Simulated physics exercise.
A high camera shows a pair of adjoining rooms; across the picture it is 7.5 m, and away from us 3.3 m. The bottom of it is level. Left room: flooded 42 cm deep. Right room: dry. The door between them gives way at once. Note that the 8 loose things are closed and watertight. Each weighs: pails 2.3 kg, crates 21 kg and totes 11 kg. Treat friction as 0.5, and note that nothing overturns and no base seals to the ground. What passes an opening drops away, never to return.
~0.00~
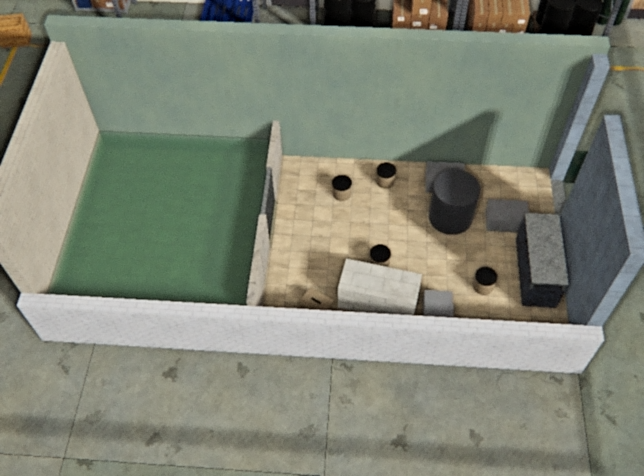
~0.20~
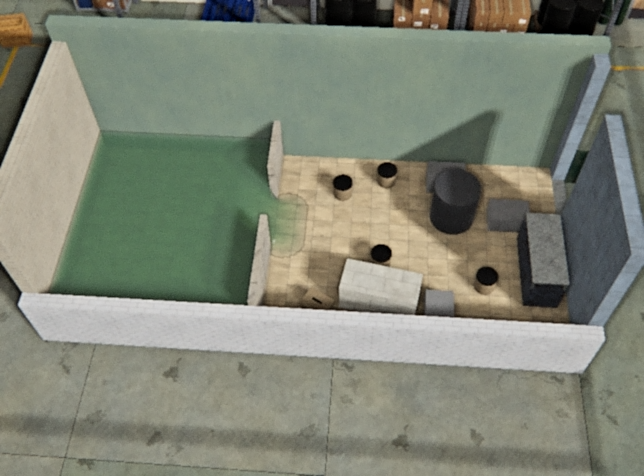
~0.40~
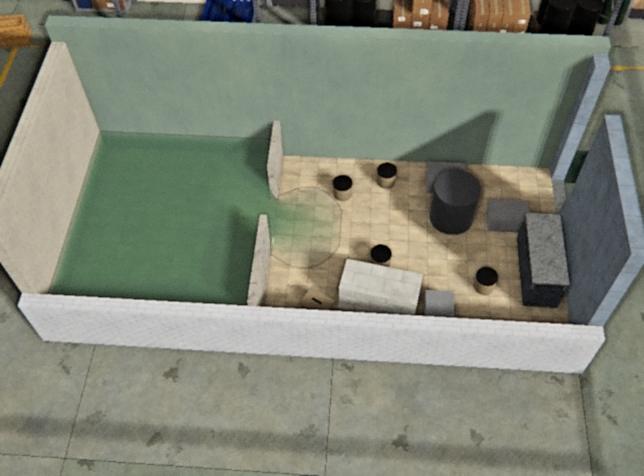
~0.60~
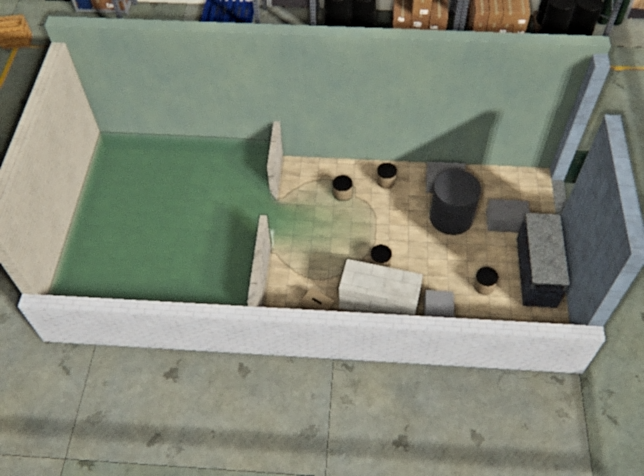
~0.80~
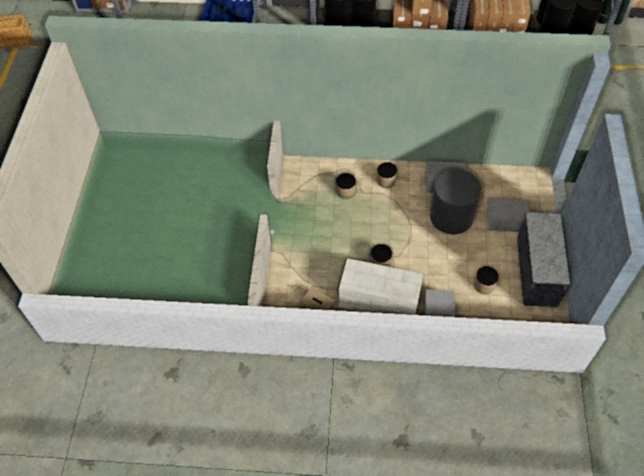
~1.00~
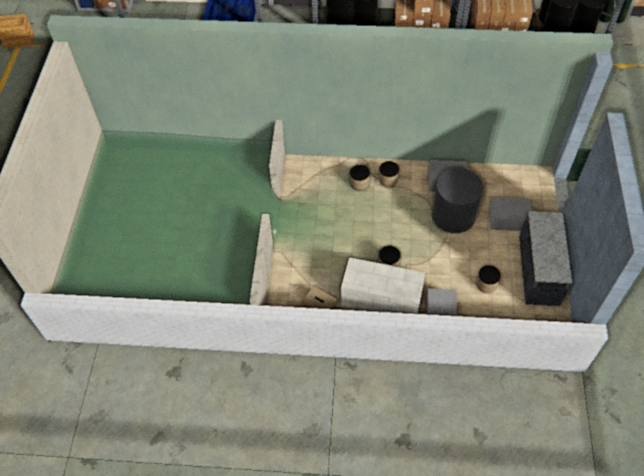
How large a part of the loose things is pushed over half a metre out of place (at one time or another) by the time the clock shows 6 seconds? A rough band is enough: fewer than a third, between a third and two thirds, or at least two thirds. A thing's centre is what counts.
My guess is the middle third of the scale.
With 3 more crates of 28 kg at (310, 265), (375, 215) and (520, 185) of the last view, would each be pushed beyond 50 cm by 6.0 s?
Taking them in order, the first is below the mark, the second above the mark and the third above the mark.
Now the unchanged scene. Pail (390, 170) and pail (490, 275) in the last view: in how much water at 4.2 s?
I'd estimate 14 cm for the first and 7 cm for the second.
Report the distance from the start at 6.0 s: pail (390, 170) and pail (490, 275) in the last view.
First one: Gone out; second one: 60 cm.
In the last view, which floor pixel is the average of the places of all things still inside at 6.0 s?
Mean position: Approximately (470, 273).
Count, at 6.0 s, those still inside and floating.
Total: 5.
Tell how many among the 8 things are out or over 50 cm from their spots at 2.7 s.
It comes to 5.
After 1.4 s 2 of 8 are over 50 cm from their spots; 1 afloat.
After 2.7 s 5 of 8 are over 50 cm from their spots; 4 afloat.
After 4.2 s 4 of 8 are over 50 cm from their spots; 4 afloat.
After 6.0 s 5 of 8 are over 50 cm from their spots, and 5 have been at some point; 5 afloat.
